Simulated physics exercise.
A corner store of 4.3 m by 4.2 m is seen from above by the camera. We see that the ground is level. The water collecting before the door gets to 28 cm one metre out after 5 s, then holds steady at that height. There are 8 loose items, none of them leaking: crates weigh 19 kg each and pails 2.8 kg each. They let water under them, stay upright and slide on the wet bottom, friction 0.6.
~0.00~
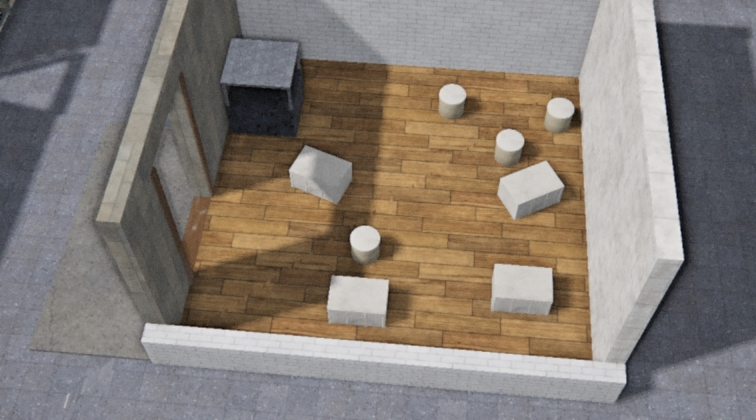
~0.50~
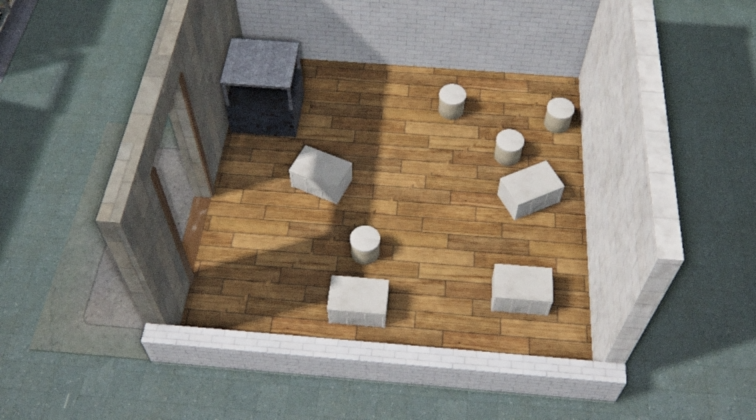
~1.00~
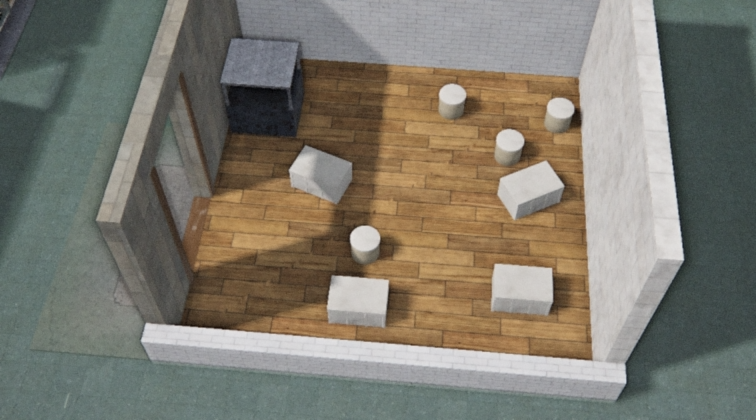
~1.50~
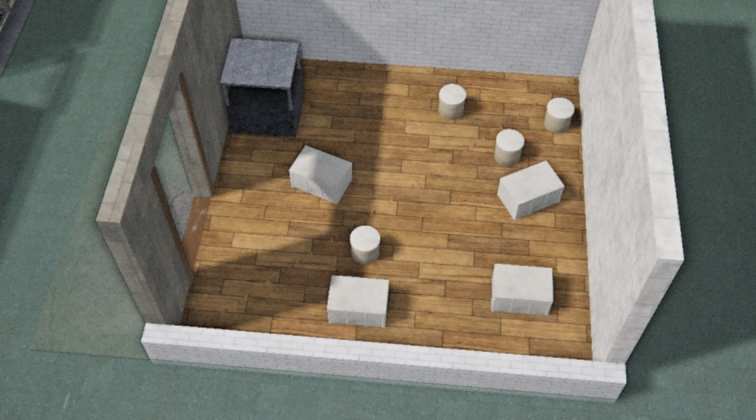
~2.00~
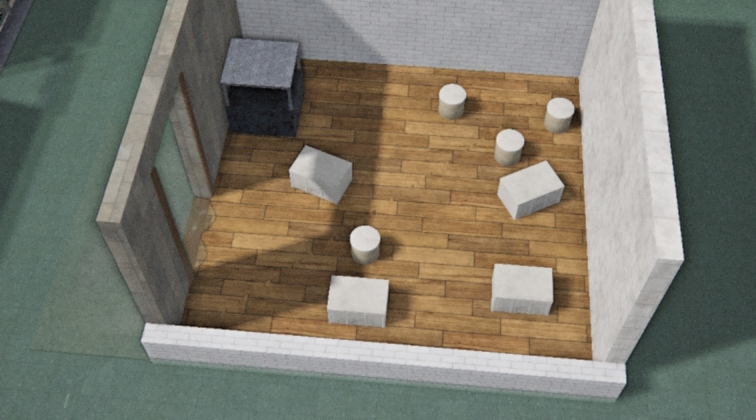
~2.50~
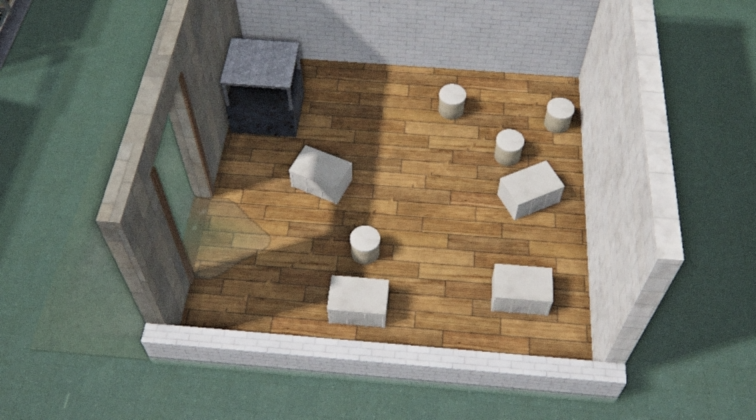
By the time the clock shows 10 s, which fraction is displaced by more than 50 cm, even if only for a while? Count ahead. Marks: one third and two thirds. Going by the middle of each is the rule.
Two thirds or more.
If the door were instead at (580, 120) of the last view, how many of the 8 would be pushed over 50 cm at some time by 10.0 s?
The count would be 4.
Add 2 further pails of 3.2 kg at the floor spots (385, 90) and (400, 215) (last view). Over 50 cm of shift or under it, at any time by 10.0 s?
Order as asked - inside the cutoff and beyond the cutoff.
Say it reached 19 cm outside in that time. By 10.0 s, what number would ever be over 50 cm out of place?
The answer would then be 1.
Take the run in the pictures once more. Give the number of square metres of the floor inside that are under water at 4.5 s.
About 6.0 m2 is covered.
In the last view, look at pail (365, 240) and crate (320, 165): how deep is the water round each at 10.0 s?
13 and 5 cm.
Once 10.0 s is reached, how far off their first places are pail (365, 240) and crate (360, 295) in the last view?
Respectively 200 and 150 centimetres.
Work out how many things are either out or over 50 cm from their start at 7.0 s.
3 in all.
After 3.5 s 0 of 8 are over 50 cm from their spots; 0 afloat.
After 4.5 s 0 of 8 are over 50 cm from their spots; 0 afloat.
After 7.0 s 3 of 8 are over 50 cm from their spots; 1 afloat.
After 10.0 s 7 of 8 are over 50 cm from their spots, and 7 have been at some point; 7 afloat.
